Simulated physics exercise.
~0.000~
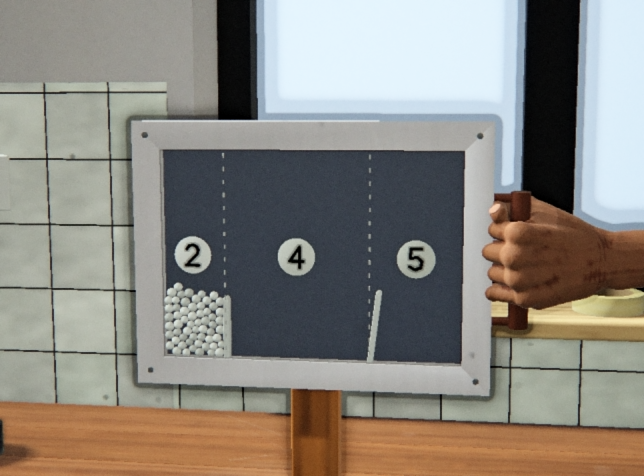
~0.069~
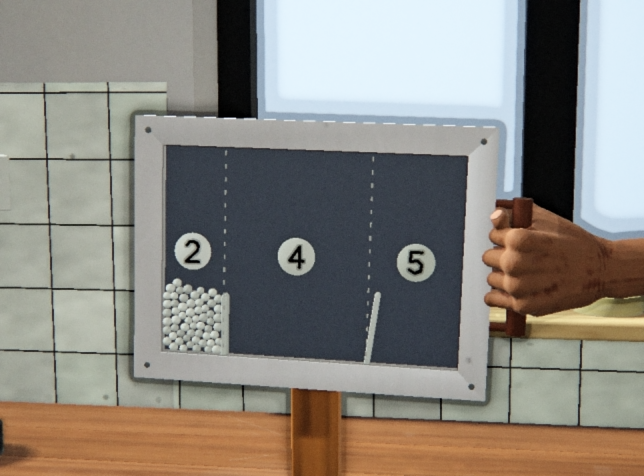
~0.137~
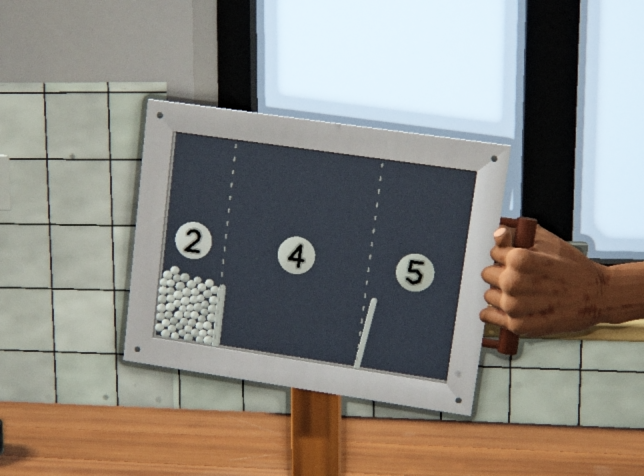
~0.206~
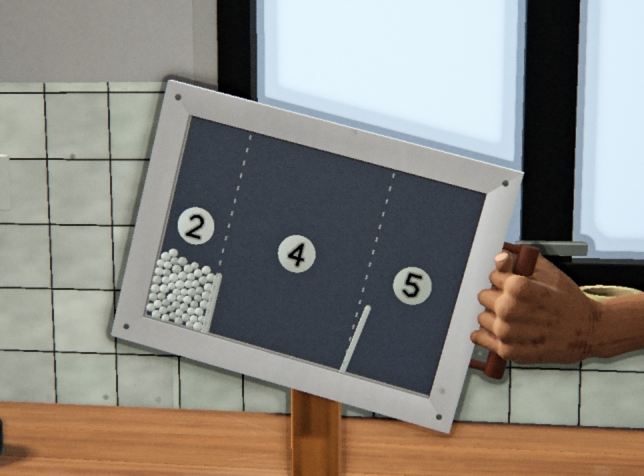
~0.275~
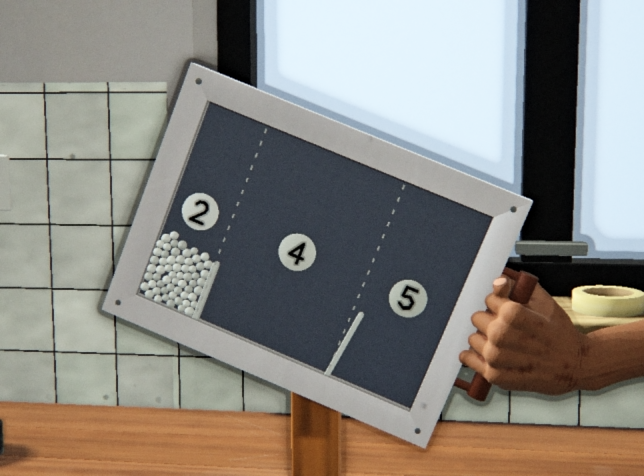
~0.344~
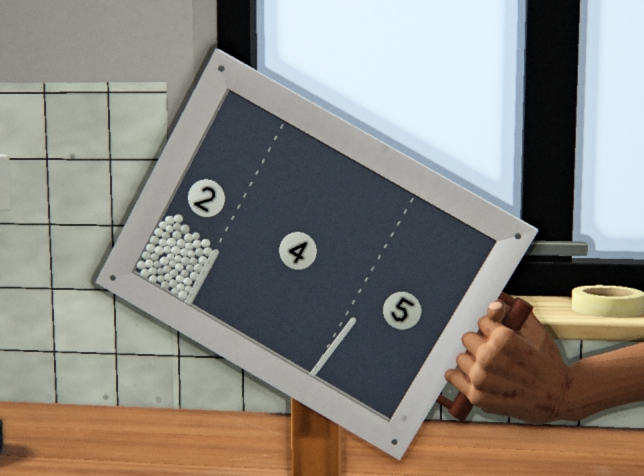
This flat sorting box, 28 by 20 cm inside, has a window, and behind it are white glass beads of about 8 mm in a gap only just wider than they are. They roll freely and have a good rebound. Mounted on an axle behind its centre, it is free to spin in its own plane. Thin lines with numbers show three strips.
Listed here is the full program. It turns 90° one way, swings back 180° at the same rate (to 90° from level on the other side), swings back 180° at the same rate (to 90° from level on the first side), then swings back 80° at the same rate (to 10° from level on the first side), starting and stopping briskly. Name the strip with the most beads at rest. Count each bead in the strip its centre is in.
Reply - 5.
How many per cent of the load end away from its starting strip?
Something near 75 per cent end up elsewhere.
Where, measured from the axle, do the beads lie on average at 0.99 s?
It sits around 3 cm to the left and around 4 cm up.
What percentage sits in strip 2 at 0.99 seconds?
I'd say close to 60 in a hundred.
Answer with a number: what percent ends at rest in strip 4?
That comes to near 20 percent.
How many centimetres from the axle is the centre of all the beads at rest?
Right: About 3 cm; below: About 9 cm.
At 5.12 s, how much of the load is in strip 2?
It works out at roughly 25 %.
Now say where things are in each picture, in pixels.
Level; about 60 beads; beads centred (195, 323); top one (178, 287); no. 2 (193, 255), no. 4 (296, 257), no. 5 (416, 260), in the first picture.
Turned 2° clockwise; beads centred (192, 319); top one (177, 283), in the second picture.
Turned 7° clockwise; beads centred (187, 308); top one (175, 270); wall ends (374, 302), (222, 288), in the third picture.
Turned 14° clockwise; beads centred (181, 292); top one (173, 253), in the fourth picture.
Turned 22° clockwise; beads centred (176, 275); top one (174, 236), in the fifth picture.
Turned 29° clockwise; beads centred (175, 258); top one (178, 219); no. 2 (206, 198), no. 4 (298, 251), no. 5 (402, 311), in the sixth picture.
By 0.99 s, it stands 90° clockwise; the beads' middle is 3 cm left of and 4 cm above the centre; no. 2, 60 %, no. 4, 20 %, no. 5, 25 %.
By 5.12 s, it stands 50° clockwise; the beads' middle is 3 cm left of and 8 cm below the centre; no. 2, 25 %, no. 4, 20 %, no. 5, 55 %.
By 5.56 s, it stands 10° clockwise; the beads' middle is 3 cm right of and 9 cm below the centre; no. 2, 25 %, no. 4, 20 %, no. 5, 55 %.
All still by 6.3 s, it stands 10° clockwise; no. 2, 25 %, no. 4, 20 %, no. 5, 55 %.
